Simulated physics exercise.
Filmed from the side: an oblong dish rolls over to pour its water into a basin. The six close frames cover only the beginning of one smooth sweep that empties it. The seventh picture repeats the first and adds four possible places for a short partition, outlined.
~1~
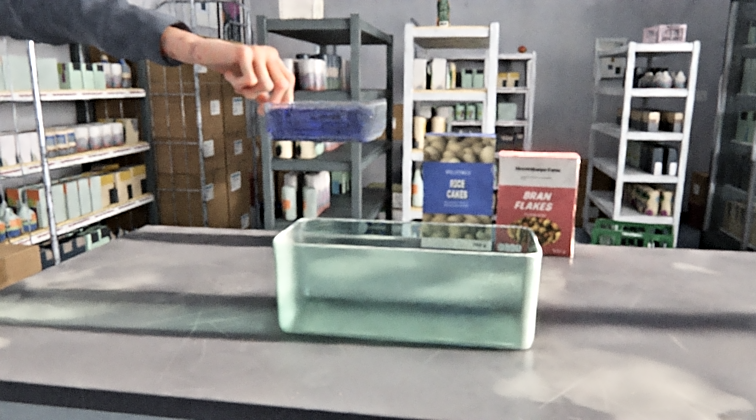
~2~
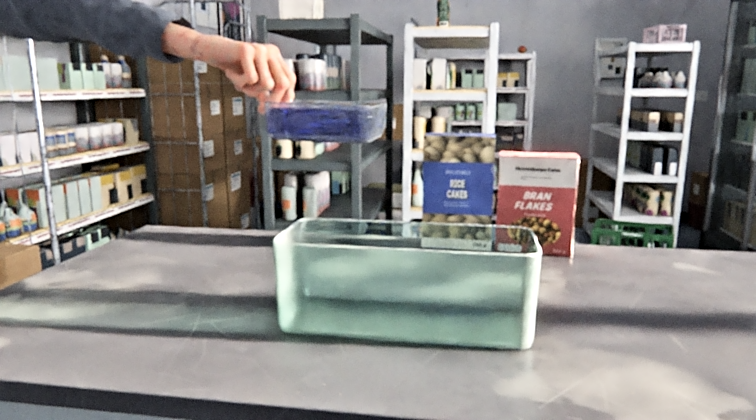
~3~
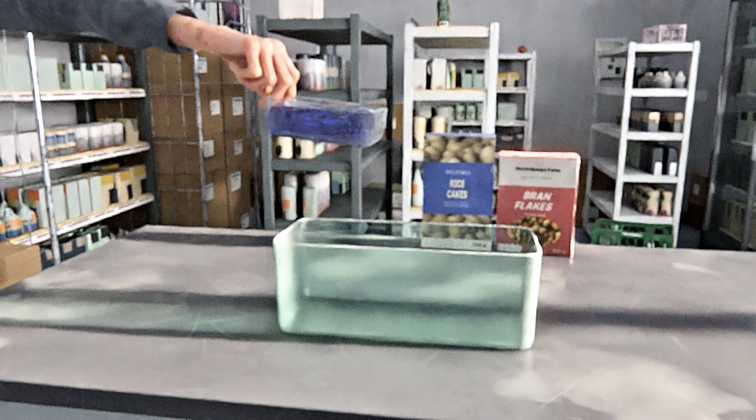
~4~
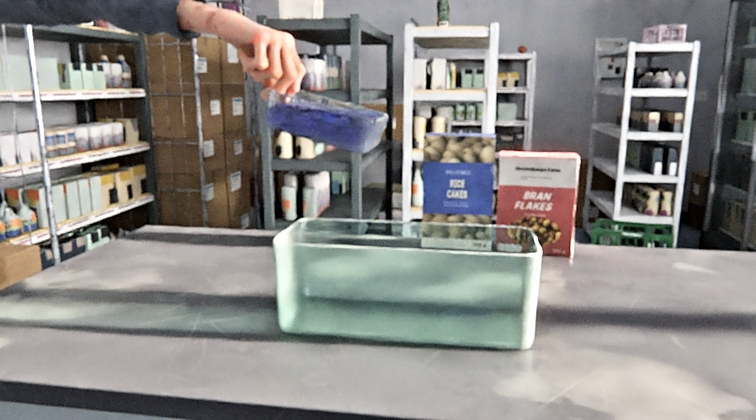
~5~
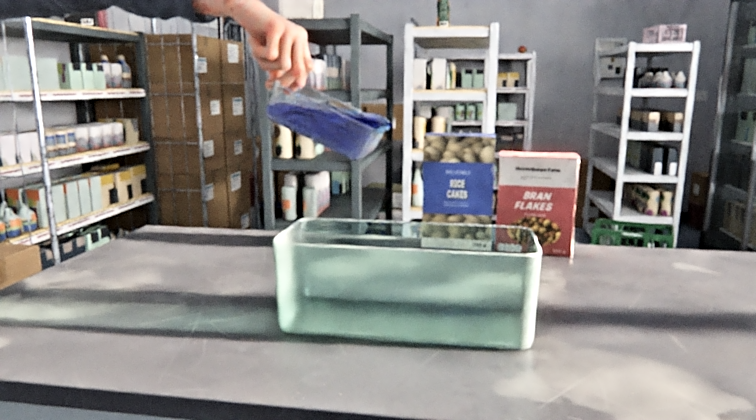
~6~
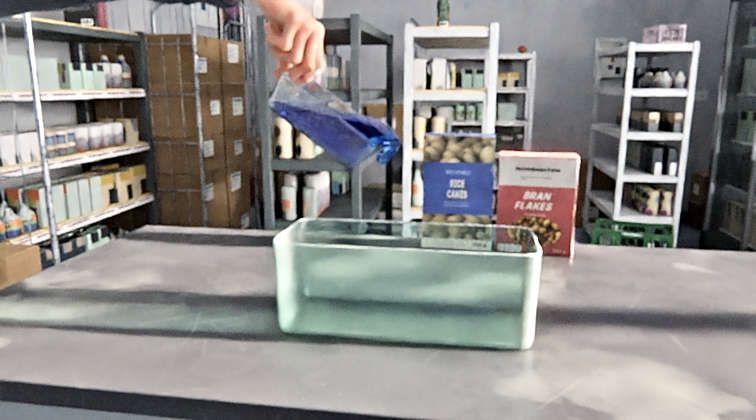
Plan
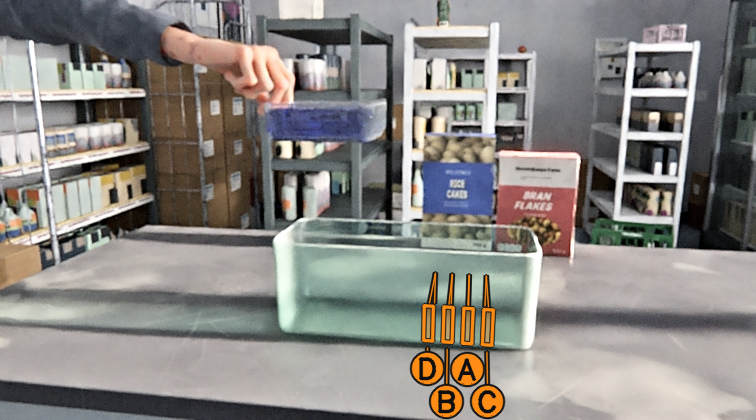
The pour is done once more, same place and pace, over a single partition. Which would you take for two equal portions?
I would pick position D.
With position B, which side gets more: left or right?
The left one.
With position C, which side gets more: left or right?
The left side.
In orange, A at (466, 350); B at (447, 348); C at (486, 351); D at (427, 347).
With A, about 87 % ends left of the wall and 4 % right of it; 9 % is lost outside.
With B, about 85 % ends left of the wall and 4 % right of it; 11 % is lost outside.
With C, about 87 % ends left of the wall and 4 % right of it; 9 % is lost outside.
With D, about 48 % ends left of the wall and 44 % right of it; 8 % is lost outside.
